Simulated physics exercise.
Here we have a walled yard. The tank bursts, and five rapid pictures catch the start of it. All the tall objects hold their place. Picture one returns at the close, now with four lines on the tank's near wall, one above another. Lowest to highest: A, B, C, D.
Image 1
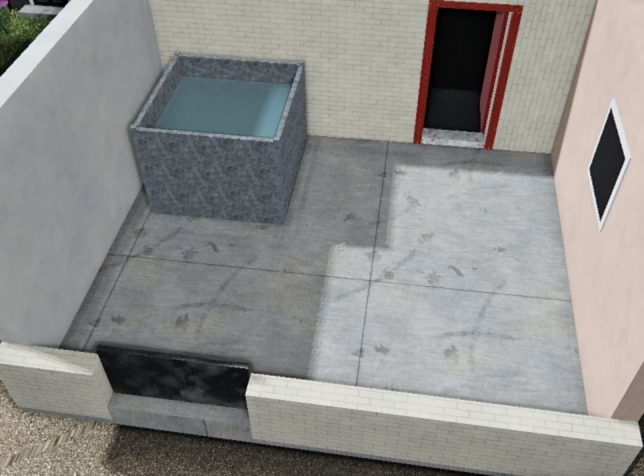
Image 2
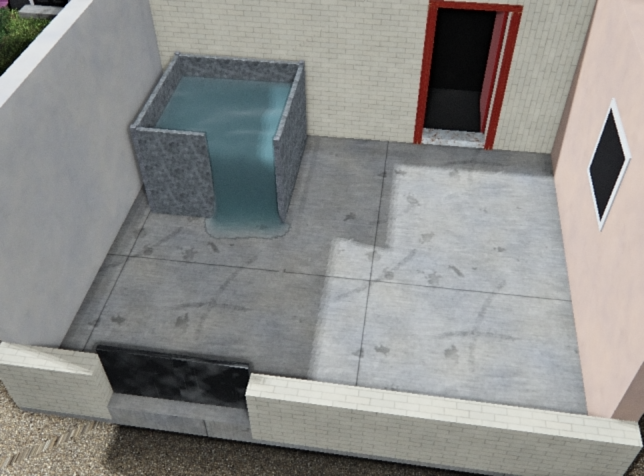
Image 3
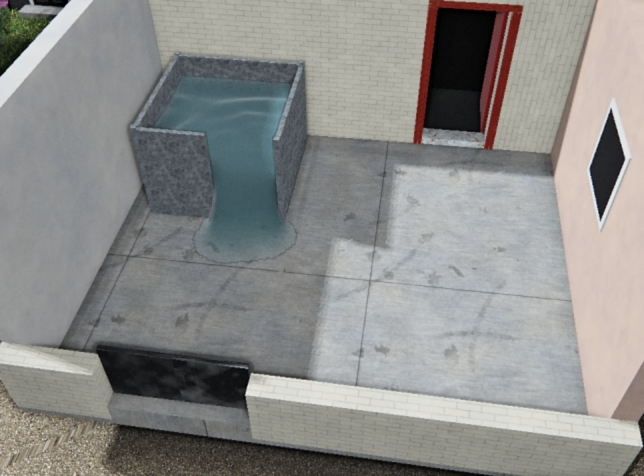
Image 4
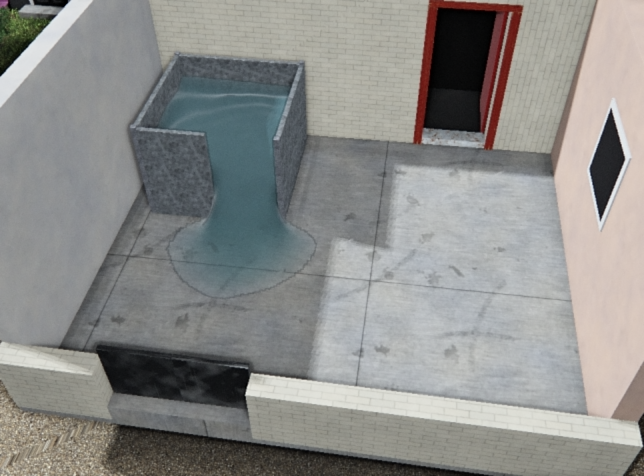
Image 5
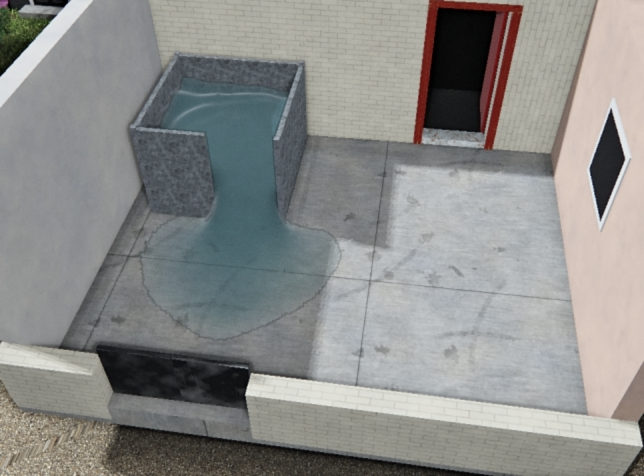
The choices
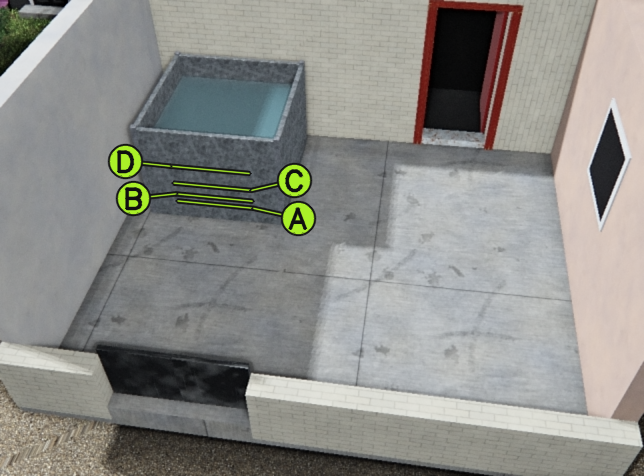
The clip shows a walled yard with a red doorway and a stone tank of still water; an opening appears in the tank's front, and water pours through it, spreading across the concrete in a widening pool.
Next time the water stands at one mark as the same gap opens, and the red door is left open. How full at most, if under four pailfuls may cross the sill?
Take D.
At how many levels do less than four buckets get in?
All four.
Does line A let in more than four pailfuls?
No, that is safe.
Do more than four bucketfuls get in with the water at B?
No.
In lime, A at (215, 204); B at (214, 197); C at (212, 186); D at (209, 169); from the bottom up A, B, C, D.
Choosing A, nothing gets over.
Choosing B, nothing gets over.
Choosing C, nothing gets over.
Choosing D, a splash gets over, under a bucket.
